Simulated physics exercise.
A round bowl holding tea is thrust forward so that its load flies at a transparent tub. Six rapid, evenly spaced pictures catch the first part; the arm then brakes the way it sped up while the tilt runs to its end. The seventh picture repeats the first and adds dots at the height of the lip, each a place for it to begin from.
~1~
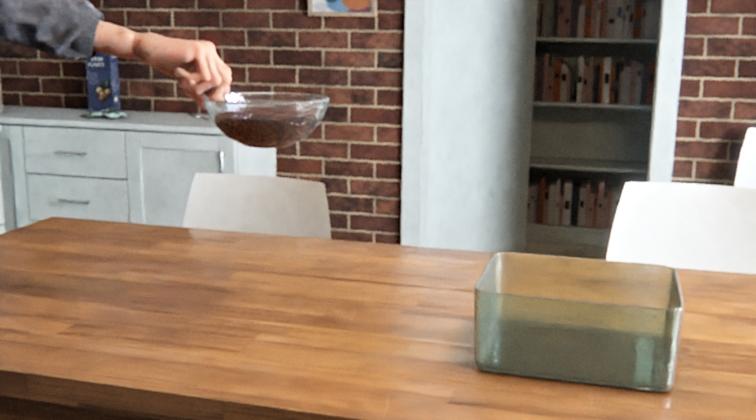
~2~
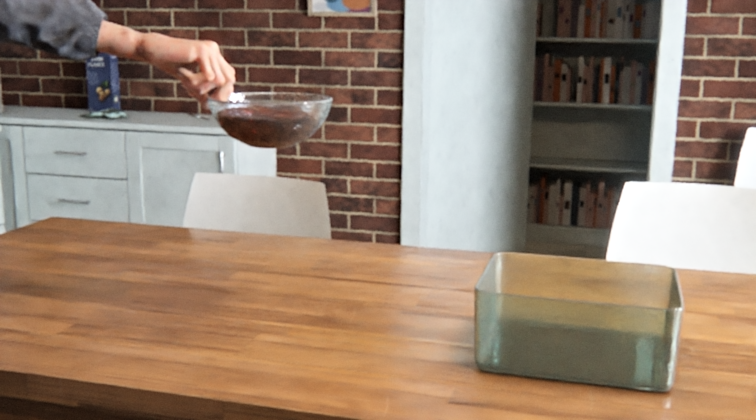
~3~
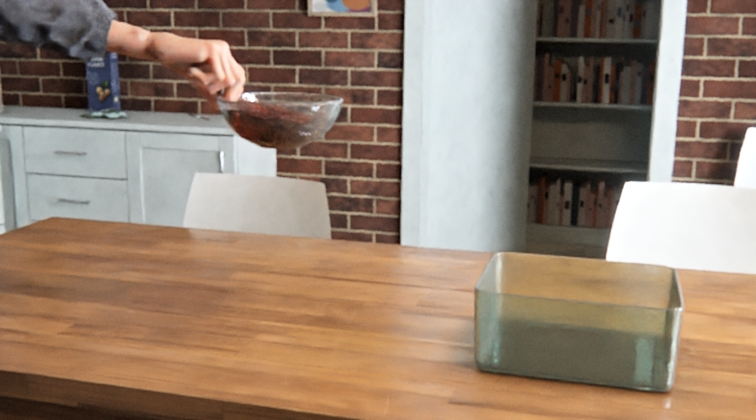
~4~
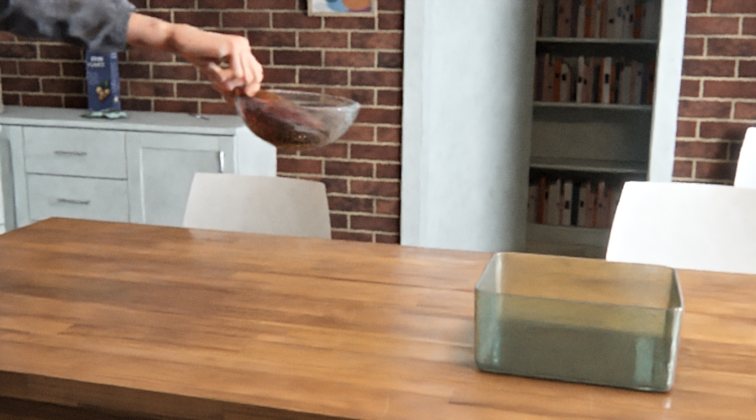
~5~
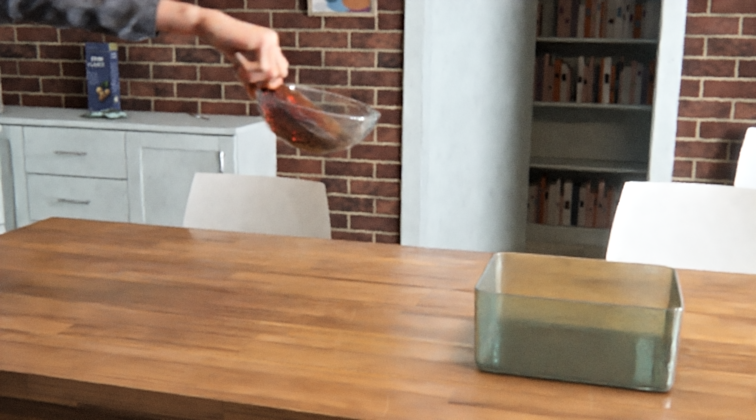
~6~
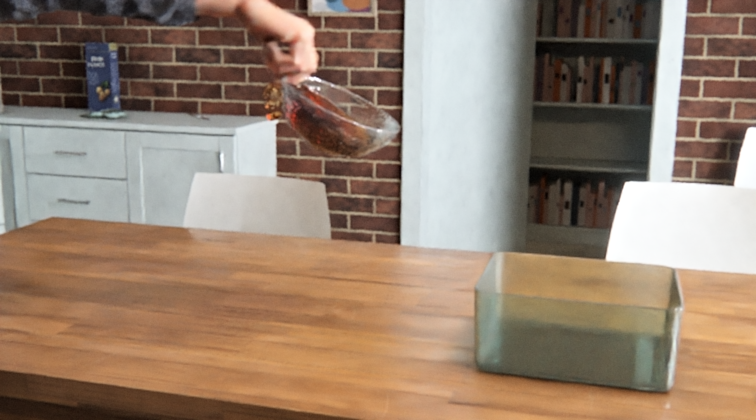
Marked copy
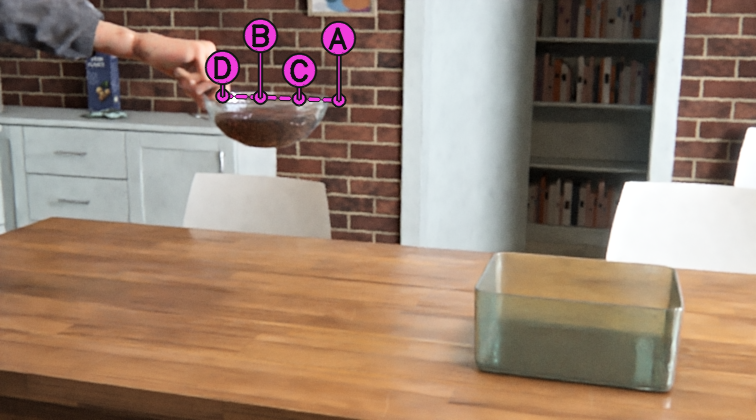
A hand held a round glass bowl of dark tea above a wooden table, then swung it to the right and tipped it toward a see-through tub, the tea shifting and slipping over the rim.
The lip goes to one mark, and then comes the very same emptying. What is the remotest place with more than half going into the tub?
C is the one.
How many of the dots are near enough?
Two of the four.
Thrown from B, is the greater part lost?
Yes, that goes wrong.
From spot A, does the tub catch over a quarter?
Yes, it does.
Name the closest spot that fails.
B it is.
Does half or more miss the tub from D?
Yes.
On the marked copy, A at (338, 100); B at (260, 97); C at (299, 98); D at (222, 95).
If A is chosen, about 76 % lands in the tub, 12 % falls short and 12 % goes beside or beyond.
If B is chosen, about 35 % lands in the tub, 56 % falls short and 8 % goes beside or beyond.
If C is chosen, about 62 % lands in the tub, 26 % falls short and 13 % goes beside or beyond.
If D is chosen, about 1 % lands in the tub, 96 % falls short and 3 % goes beside or beyond.
